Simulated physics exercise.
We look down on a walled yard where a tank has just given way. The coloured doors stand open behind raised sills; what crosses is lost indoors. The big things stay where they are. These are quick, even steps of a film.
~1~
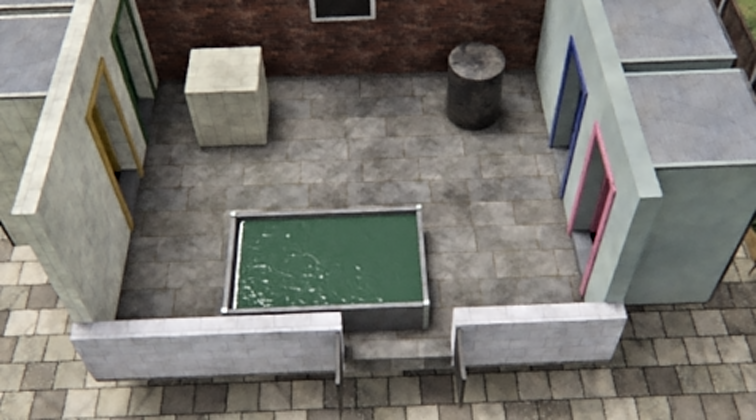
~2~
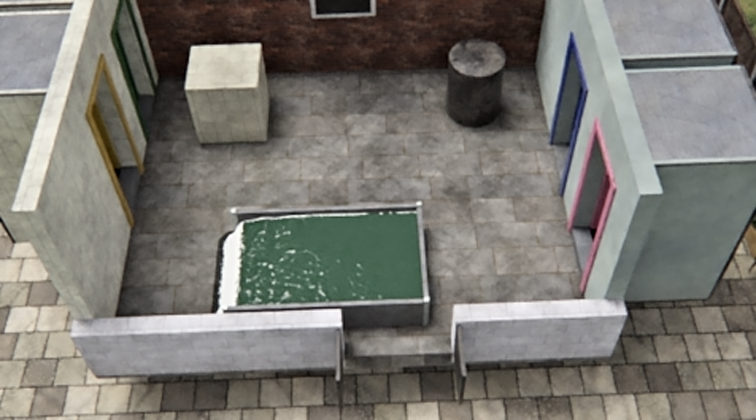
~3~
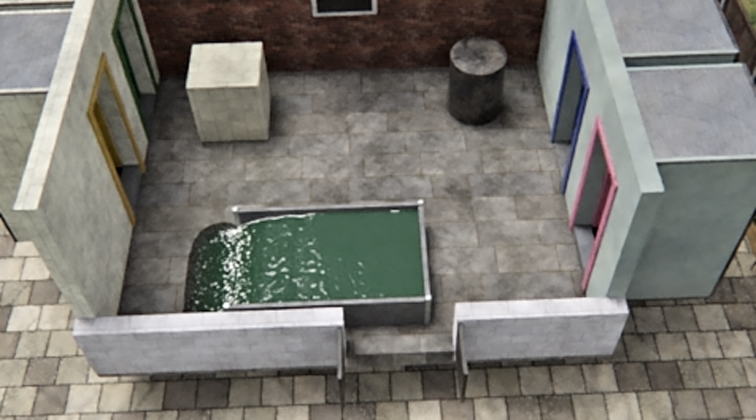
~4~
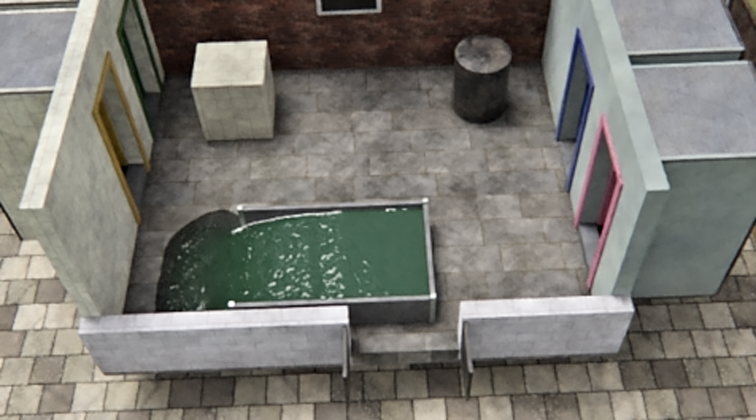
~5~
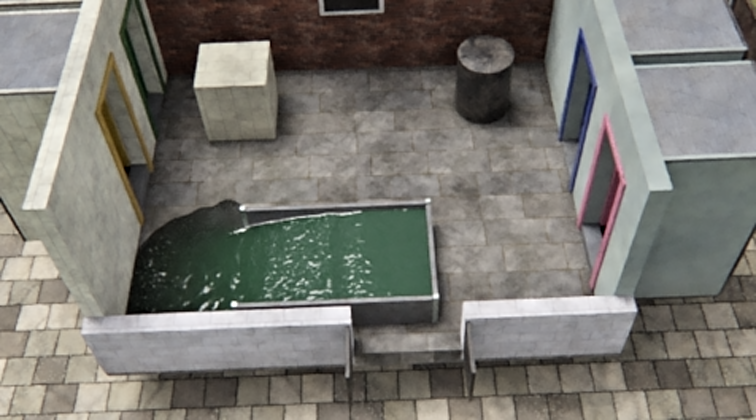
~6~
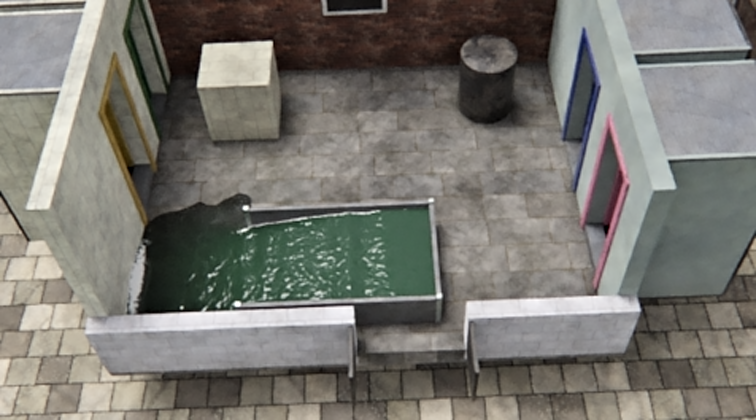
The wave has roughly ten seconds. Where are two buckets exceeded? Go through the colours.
One by one: The yellow door holds within the limit; the blue door holds within the limit; the green door floods; the pink door holds within the limit.
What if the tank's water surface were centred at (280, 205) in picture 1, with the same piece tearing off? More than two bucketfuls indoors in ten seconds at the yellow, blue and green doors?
Then: Yellow goes over; blue keeps below it; green floods.
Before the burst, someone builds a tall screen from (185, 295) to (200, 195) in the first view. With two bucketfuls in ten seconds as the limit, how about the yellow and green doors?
In short: Yellow stays under; green goes over.
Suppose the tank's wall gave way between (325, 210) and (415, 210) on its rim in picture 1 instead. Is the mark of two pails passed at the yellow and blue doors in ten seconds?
Then: The yellow one stays under, the blue one passes that mark.
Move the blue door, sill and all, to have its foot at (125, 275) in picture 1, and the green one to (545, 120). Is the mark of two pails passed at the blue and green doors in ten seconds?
My reading: Blue door takes more, green door lets less in.
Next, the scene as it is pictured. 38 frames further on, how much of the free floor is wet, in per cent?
About 75 per cent.
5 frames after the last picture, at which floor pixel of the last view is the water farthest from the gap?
Near (156, 167).
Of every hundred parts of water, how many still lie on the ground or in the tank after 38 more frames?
Close to 94 %.
A moment on, water covers 15 % of the floor; the yellow door wet at the sill, nothing in, the blue door not reached, the green door not reached, the pink door not reached.
Next, water covers 20 % of the floor; the yellow door wet at the sill, nothing in, the blue door not reached, the green door wet at the sill, nothing in, the pink door not reached.
Then, water covers 35 % of the floor; the yellow door wet at the sill, nothing in, the blue door not reached, the green door wet at the sill, nothing in, the pink door not reached.
Later, water covers 75 % of the floor; the yellow door wet at the sill, nothing in, the blue door not reached, the green door over two buckets in, the pink door wet at the sill, nothing in.
In the end, water covers 90 % of the floor; the yellow door wet at the sill, nothing in, the blue door under two buckets in, the green door over two buckets in, the pink door wet at the sill, nothing in.
